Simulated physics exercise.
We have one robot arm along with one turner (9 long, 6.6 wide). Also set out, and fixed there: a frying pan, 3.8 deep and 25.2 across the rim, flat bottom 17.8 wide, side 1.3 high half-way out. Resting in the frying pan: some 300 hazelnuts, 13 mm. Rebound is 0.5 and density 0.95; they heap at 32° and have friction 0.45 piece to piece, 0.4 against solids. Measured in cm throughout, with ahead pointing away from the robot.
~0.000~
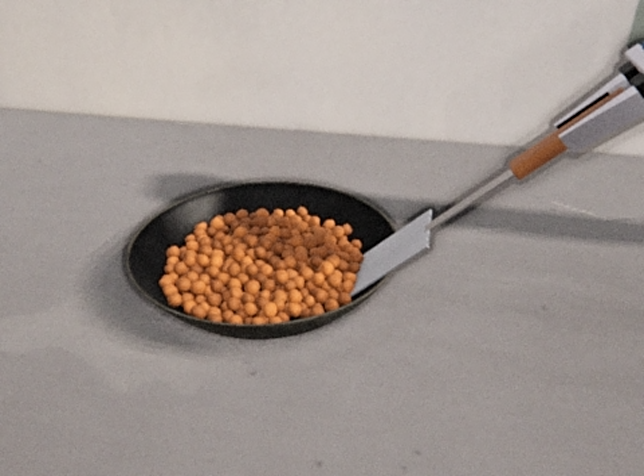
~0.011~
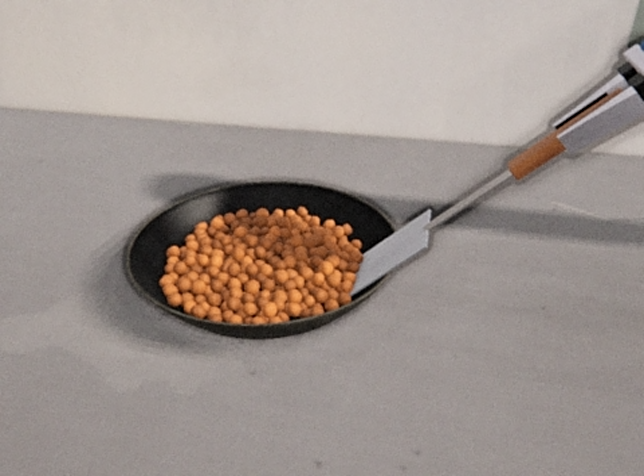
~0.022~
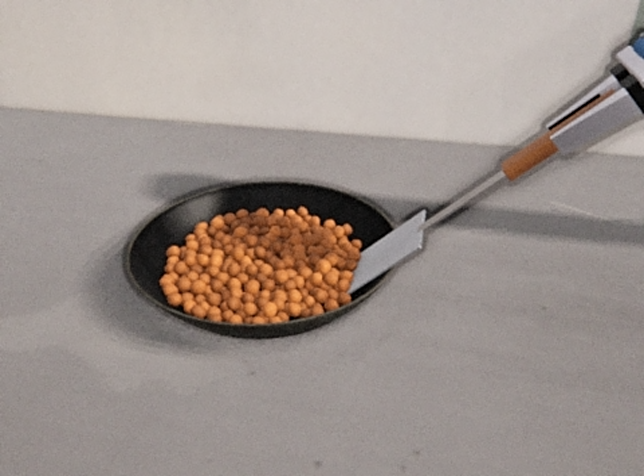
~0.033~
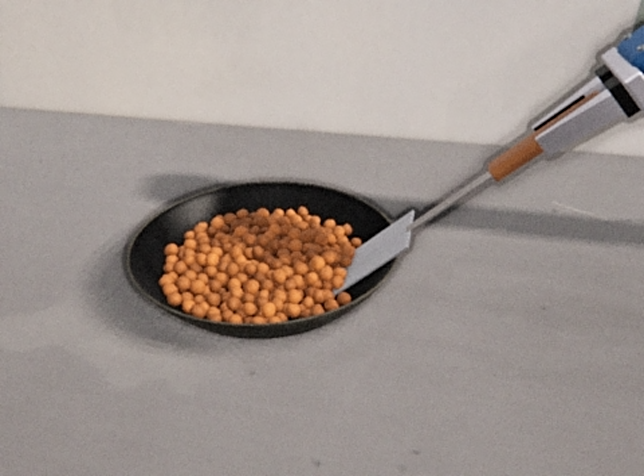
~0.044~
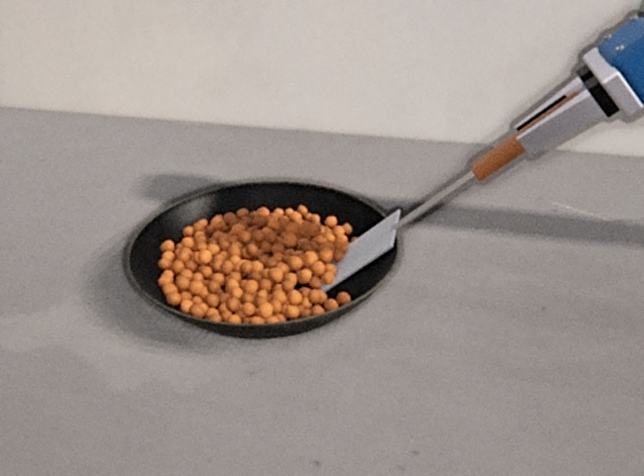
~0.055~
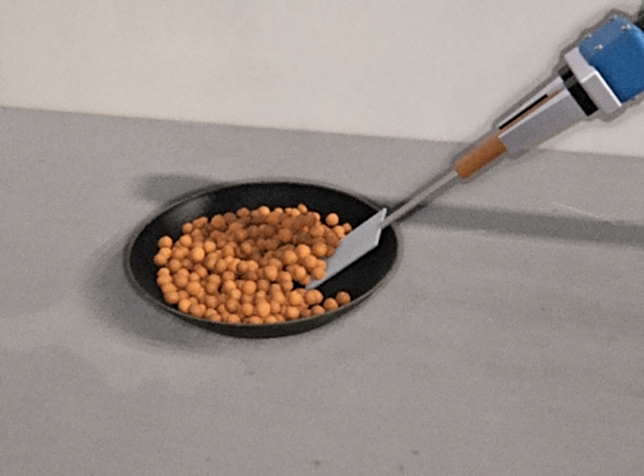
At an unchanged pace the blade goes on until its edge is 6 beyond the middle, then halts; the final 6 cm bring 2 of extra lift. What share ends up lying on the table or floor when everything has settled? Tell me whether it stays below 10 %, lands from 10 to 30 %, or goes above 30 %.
It lands from 10 to 30 %.
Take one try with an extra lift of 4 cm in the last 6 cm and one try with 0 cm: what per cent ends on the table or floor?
Result: Approx. 15 % and 5 %, one try each.
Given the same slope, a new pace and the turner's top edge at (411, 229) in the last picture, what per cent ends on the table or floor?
My guess is around 0 percent.
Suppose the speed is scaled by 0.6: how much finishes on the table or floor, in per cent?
That comes to some 0 per cent, roughly.
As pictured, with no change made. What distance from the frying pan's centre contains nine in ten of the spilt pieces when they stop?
I'd estimate close to 60 centimetres.
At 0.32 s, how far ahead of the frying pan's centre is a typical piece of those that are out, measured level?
20 cm.
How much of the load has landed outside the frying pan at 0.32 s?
Roughly 15 percent.
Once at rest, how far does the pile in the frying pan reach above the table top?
About 4.5 cm above the table.
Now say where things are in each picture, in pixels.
In the first picture, turner top edge at (430, 227), sloping 44°; upper third of the load around (267, 256), from x 165 to 355, top at y 215; 302 in the frying pan.
In the second picture, turner top edge at (429, 227), sloping 44°; upper third of the load around (267, 256), from x 165 to 355, top at y 215.
In the third picture, turner top edge at (423, 228), sloping 44°; upper third of the load around (271, 256), from x 165 to 355, top at y 215.
In the fourth picture, turner top edge at (411, 228), sloping 44°; upper third of the load around (275, 254), from x 165 to 355, top at y 215.
In the fifth picture, turner top edge at (396, 227), sloping 44°; upper third of the load around (277, 250), from x 165 to 355, top at y 210.
In the sixth picture, turner top edge at (381, 226), sloping 44°; upper third of the load around (271, 248), from x 160 to 355, top at y 210; 302 in the frying pan.
After 0.08 s, sloping 44°, highest piece 6 above the table; 302 in the frying pan.
After 0.11 s, sloping 44°, highest piece 7 above the table; 302 in the frying pan.
After 0.32 s, sloping 44°, highest piece 5 above the table; 260 in the frying pan, 39 on the table or floor, 3 on the blade or in flight.
After 1.37 s, sloping 44°, highest piece 4 above the table; 259 in the frying pan, 43 on the table or floor.
At rest, 259 in the frying pan, 43 on the table or floor. That is 14 % on the table or floor.
